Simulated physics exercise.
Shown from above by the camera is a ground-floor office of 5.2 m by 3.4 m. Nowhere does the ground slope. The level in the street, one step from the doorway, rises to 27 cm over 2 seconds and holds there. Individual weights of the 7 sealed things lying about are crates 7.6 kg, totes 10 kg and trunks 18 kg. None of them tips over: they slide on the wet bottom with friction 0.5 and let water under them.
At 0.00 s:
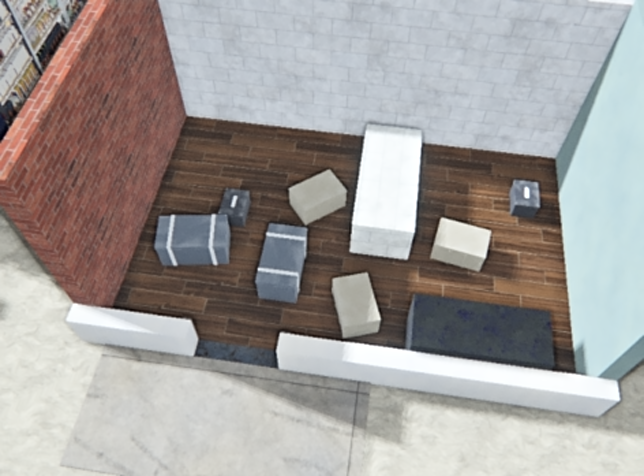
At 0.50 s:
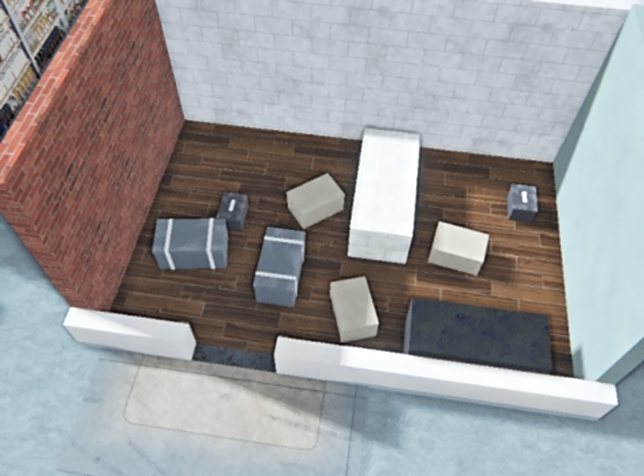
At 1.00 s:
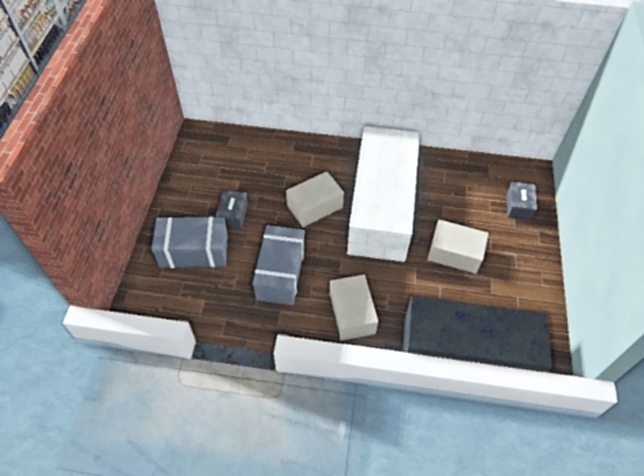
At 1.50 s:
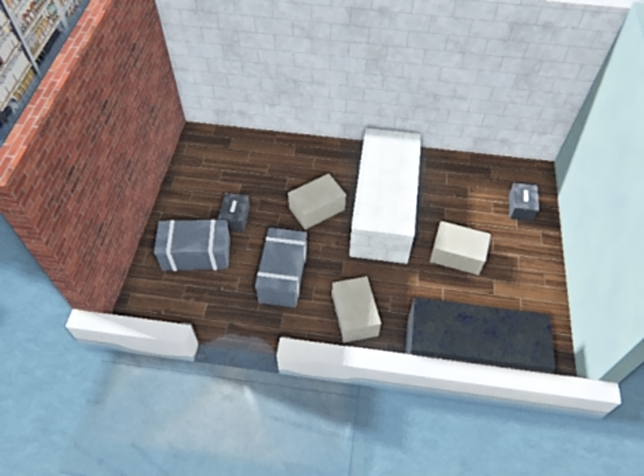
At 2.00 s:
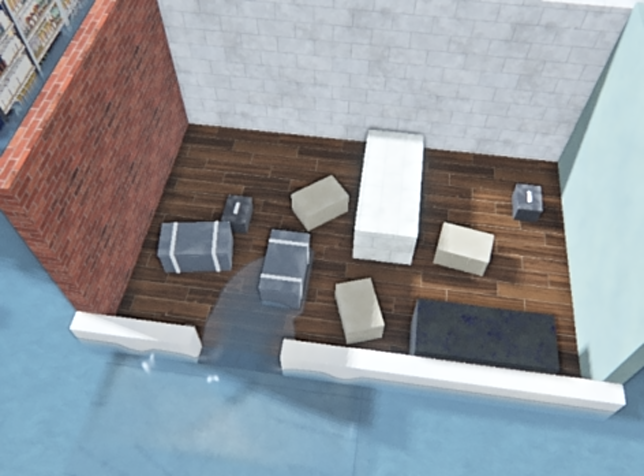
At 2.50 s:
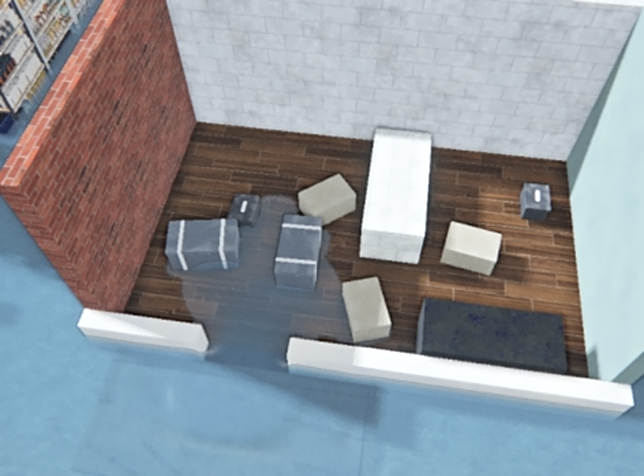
A roofless ground-floor office with a dark wooden floor, a brick wall at left and pale walls behind and at right is seen from high above. A long white block stands near the back wall, with grey strapped boxes at left, beige boxes around the middle and a dark, low block at front right. Bluish water spreads over the street outside, then enters through the front doorway and fans across the floor around the grey boxes, while the view shifts very slightly.
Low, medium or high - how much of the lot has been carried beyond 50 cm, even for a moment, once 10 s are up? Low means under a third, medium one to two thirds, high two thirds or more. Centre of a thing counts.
Medium.
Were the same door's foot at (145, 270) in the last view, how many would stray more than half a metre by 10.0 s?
The answer then is 6.
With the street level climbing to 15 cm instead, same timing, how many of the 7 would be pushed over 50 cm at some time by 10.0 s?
So the tally would be 3.
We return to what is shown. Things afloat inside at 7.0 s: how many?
Count: 4.
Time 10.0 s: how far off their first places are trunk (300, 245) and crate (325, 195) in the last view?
They sit 150 cm and 120 cm away, in the order given.
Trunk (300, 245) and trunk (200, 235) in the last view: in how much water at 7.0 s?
Depths: Near 15 cm, then near 16 cm.
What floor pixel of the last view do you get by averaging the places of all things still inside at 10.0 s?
Around (363, 201).
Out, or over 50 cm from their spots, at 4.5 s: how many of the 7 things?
At that time I count 4.
After 3.5 s 3 of 7 are over 50 cm from their spots; 0 afloat.
After 4.5 s 4 of 7 are over 50 cm from their spots; 3 afloat.
After 7.0 s 4 of 7 are over 50 cm from their spots; 4 afloat.
After 10.0 s 4 of 7 are over 50 cm from their spots, and 4 have been at some point; 5 afloat.
